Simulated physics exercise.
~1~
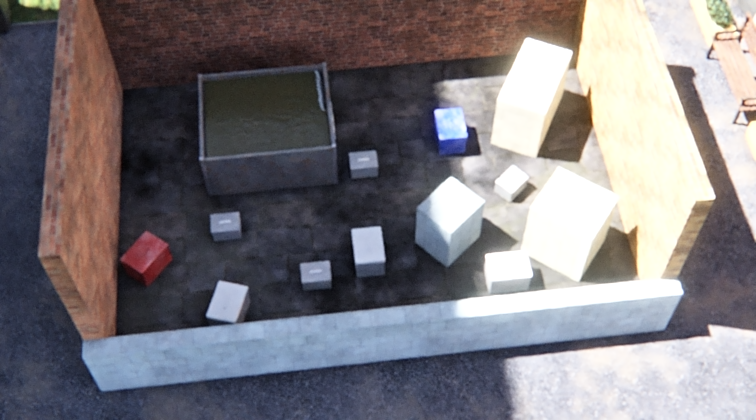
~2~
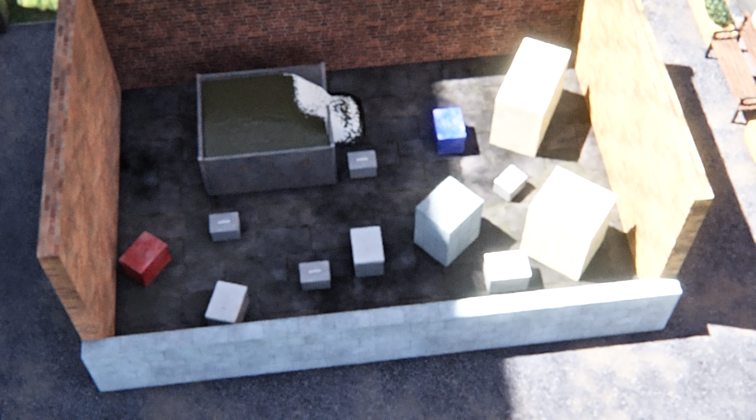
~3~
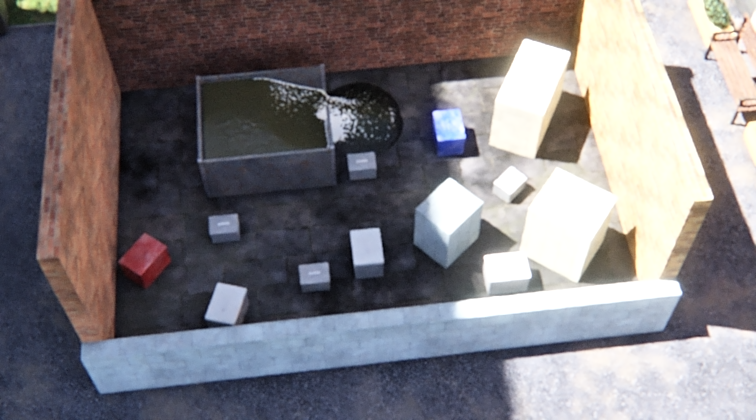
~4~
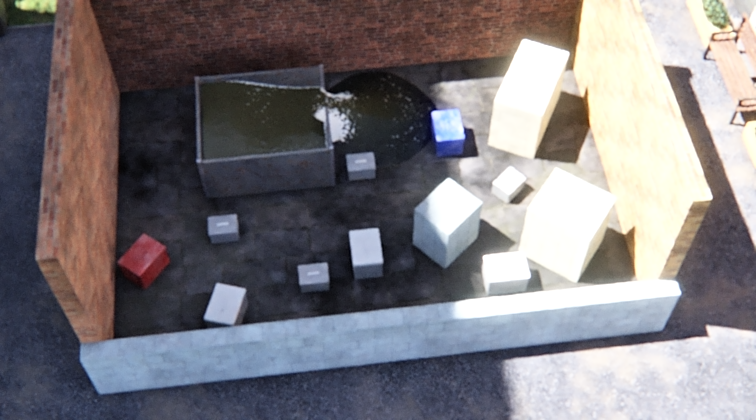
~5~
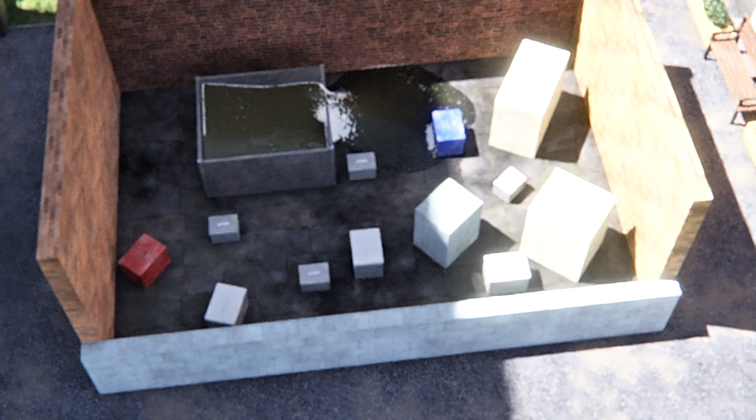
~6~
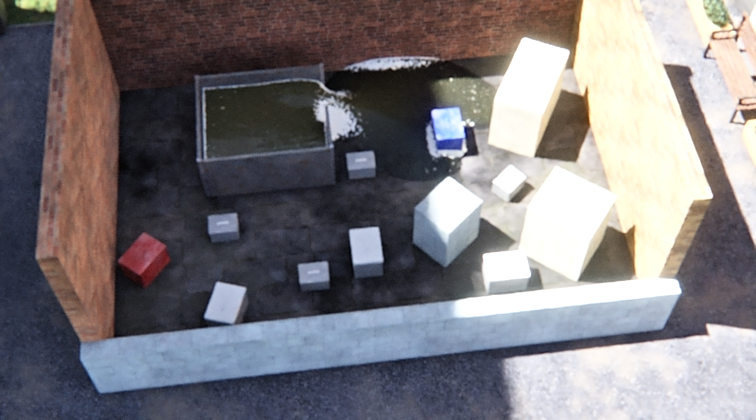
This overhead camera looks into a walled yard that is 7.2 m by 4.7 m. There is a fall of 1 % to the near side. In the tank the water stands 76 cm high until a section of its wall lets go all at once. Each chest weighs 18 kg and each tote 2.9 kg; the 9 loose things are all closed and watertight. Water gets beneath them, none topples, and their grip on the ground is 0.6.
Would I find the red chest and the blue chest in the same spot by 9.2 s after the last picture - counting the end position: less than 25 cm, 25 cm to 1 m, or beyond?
By the end, the red chest keeps its spot and the blue chest is taken a long way.
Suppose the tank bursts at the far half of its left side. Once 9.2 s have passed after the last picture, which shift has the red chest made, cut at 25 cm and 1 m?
So the red chest winds up far off.
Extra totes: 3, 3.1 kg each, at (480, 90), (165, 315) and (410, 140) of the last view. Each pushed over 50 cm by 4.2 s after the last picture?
Going through them in the order asked, they come out clear of the mark, shy of the mark and clear of the mark.
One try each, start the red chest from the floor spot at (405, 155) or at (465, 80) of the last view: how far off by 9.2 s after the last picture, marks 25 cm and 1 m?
In turn: It travels far; it ends far away.
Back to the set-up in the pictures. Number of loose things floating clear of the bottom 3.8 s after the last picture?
By my count, 3.
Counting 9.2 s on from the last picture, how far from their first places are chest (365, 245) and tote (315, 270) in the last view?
In that order: 120 cm, 200 cm.
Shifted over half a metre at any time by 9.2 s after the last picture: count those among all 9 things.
All told, that gives 6.
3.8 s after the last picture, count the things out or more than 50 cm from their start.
Count then: 2.
Then, 1.2 s after the last picture the red chest is near (142, 253), 0.0 m from its start, aground; the blue chest is near (479, 130), 0.5 m from its start, aground; 1 afloat.
Then, 3.8 s after the last picture the red chest is near (142, 253), 0.0 m from its start, aground; the blue chest is near (507, 207), 1.7 m from its start, afloat; 3 afloat.
Then, 6.2 s after the last picture the red chest is near (142, 253), 0.0 m from its start, aground; the blue chest is near (384, 276), 2.8 m from its start, aground; 1 afloat.
Then, 9.2 s after the last picture the red chest is near (142, 253), 0.0 m from its start, aground; the blue chest is near (272, 273), 3.5 m from its start, aground; 5 afloat.
